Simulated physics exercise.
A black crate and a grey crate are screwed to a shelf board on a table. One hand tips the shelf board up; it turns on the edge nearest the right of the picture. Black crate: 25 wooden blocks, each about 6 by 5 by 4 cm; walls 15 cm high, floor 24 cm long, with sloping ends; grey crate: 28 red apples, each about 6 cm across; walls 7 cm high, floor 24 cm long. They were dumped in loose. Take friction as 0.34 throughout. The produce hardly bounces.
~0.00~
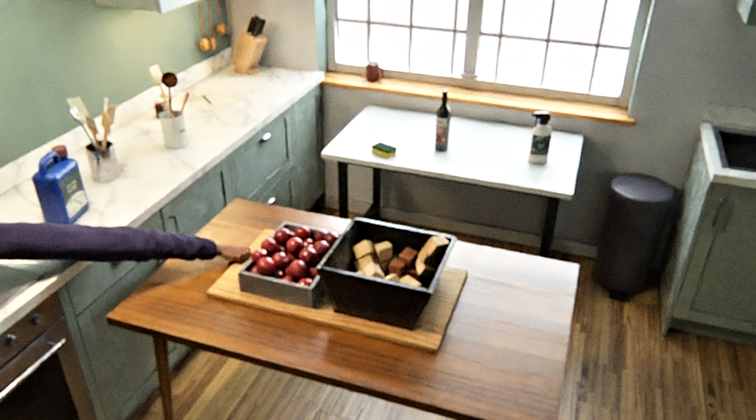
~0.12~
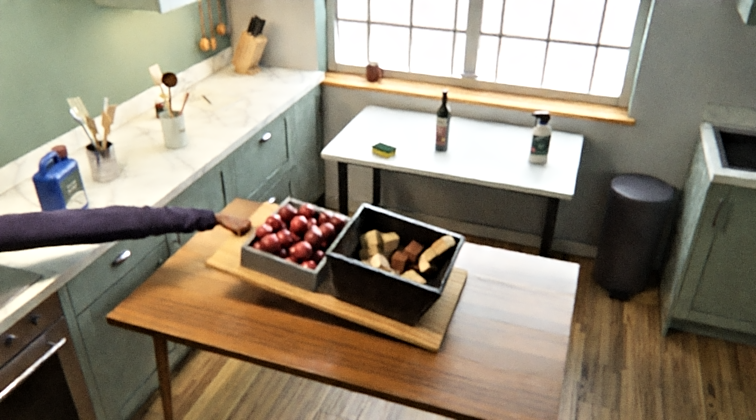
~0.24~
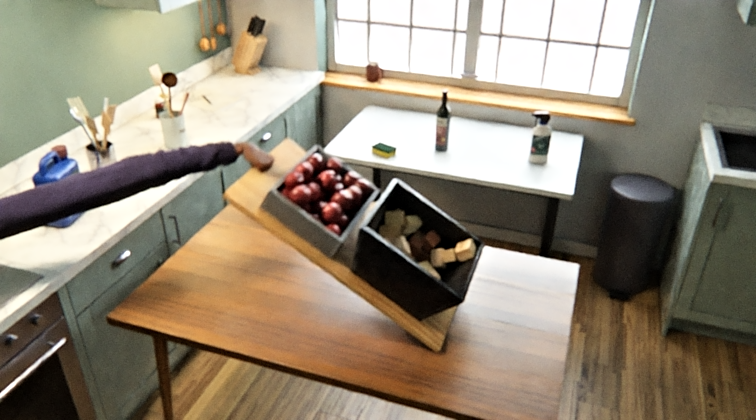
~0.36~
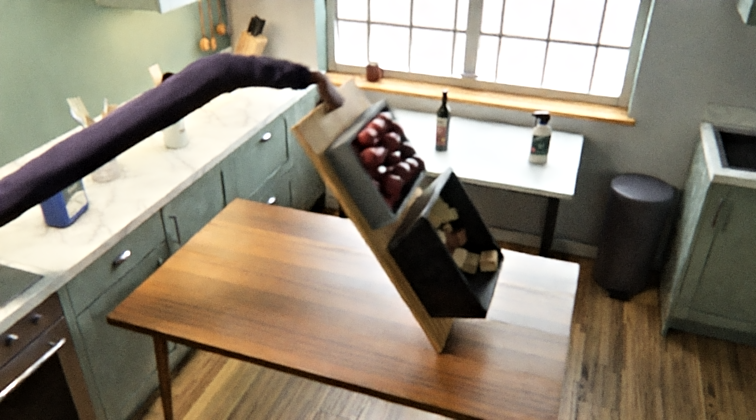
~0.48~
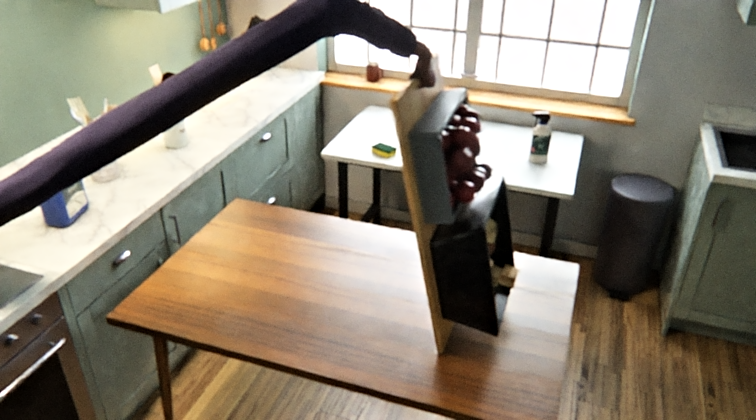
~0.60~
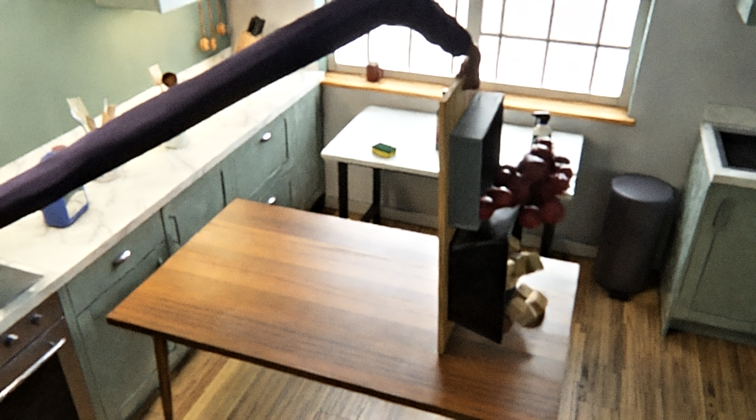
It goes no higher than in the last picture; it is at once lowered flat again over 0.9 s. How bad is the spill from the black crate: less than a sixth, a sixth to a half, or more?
Out of the black crate go upwards of half of the wooden blocks.
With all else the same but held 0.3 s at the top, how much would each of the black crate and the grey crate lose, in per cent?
Then black crate 100, grey crate 100 per cent.
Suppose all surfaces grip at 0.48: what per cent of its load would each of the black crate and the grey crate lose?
In that case black crate 80, grey crate 100 per cent.
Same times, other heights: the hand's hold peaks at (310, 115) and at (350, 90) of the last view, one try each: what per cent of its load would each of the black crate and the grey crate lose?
Black crate 0 then 20, grey crate 20 then 50 per cent.
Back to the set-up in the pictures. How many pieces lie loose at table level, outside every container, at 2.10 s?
Roughly 12.
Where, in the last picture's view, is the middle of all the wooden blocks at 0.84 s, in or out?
At about (547, 315).
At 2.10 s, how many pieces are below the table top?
About 35.
After 0.84 s, tilt 72°; the black crate is down by 22 of 25 and the grey crate is down by 28 of 28.
After 1.14 s, tilt 31°; the black crate is down by 22 of 25 and the grey crate is down by 28 of 28.
After 1.56 s, tilt 0°; the black crate is down by 22 of 25 and the grey crate is down by 28 of 28.
When it is over (at 2.10 s), the black crate is down by 22 of 25 and the grey crate is down by 28 of 28. Asked share, 22 of 25, 88 per cent.
